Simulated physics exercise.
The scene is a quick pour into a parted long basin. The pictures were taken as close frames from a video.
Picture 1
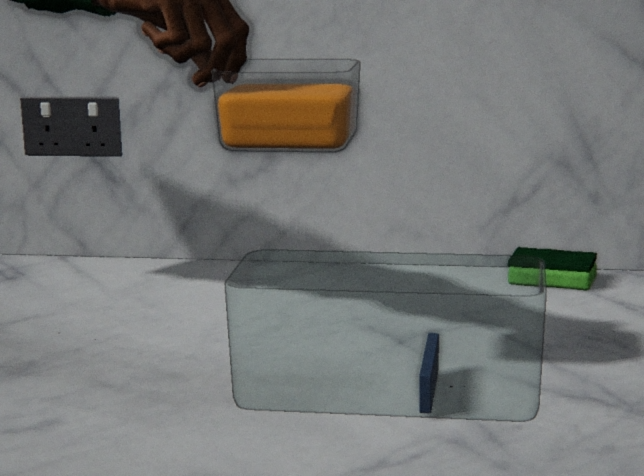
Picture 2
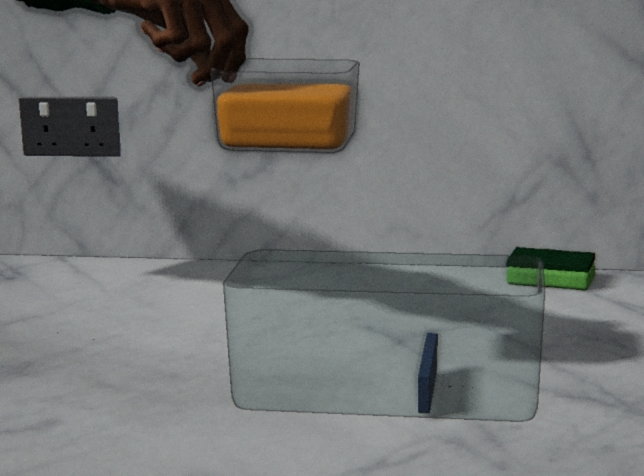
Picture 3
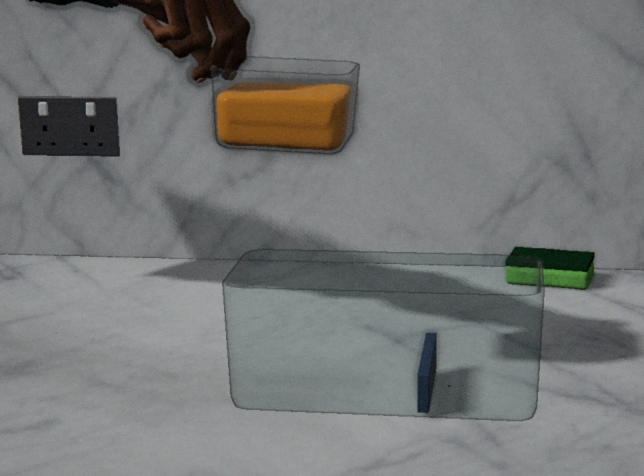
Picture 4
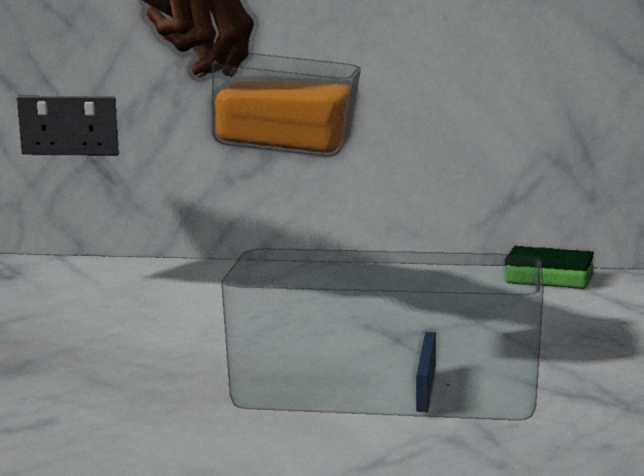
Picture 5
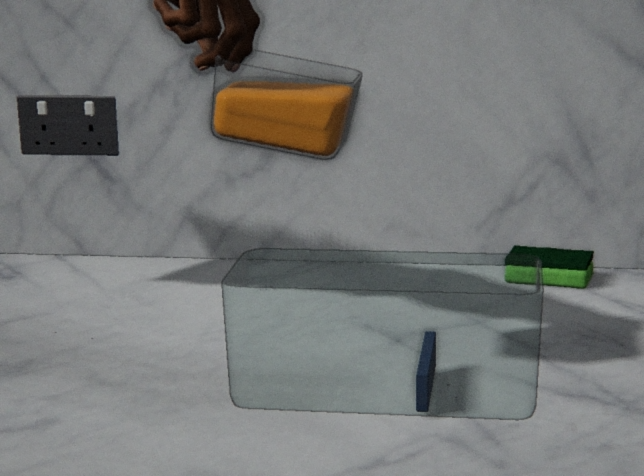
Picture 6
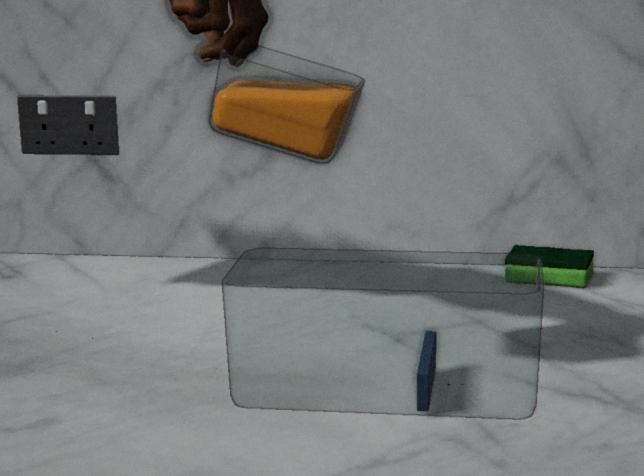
A hand tilting a clear container of orange liquid gradually to the right above a long transparent basin on a marble counter.
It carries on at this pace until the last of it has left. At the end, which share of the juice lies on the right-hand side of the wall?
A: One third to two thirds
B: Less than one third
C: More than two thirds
Answer: A.
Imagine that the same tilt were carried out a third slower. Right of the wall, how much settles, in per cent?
Roughly 55 percent.
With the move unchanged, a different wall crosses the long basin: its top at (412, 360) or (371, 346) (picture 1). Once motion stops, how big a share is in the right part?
Around 60 percent in try one and around 80 percent in try two.
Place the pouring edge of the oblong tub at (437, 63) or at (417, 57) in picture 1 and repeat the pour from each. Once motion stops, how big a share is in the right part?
Close to 80 in a hundred, and close to 75 in a hundred.
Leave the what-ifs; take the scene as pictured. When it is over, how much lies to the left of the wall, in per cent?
Near 55 in a hundred.
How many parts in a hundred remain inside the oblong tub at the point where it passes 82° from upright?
Some 40 per cent has not yet come out.
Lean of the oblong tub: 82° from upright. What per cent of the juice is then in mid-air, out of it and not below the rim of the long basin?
I'd put it near 45 per cent.
A moment on, the oblong tub is tipped on its side and 42 per cent is still to pour, 5 is left of the wall and 7 right of it.
Next, the oblong tub is tipped right over and 5 per cent is still to pour, 40 is left of the wall and 46 right of it.
Then the oblong tub is tipped right over and 0 per cent is still to pour, 55 is left of the wall and 44 right of it.
Later the oblong tub is tipped right over and 0 per cent is still to pour, 54 is left of the wall and 44 right of it.
Finally, 54 per cent lies left of the wall, 44 right of it and 1 outside.
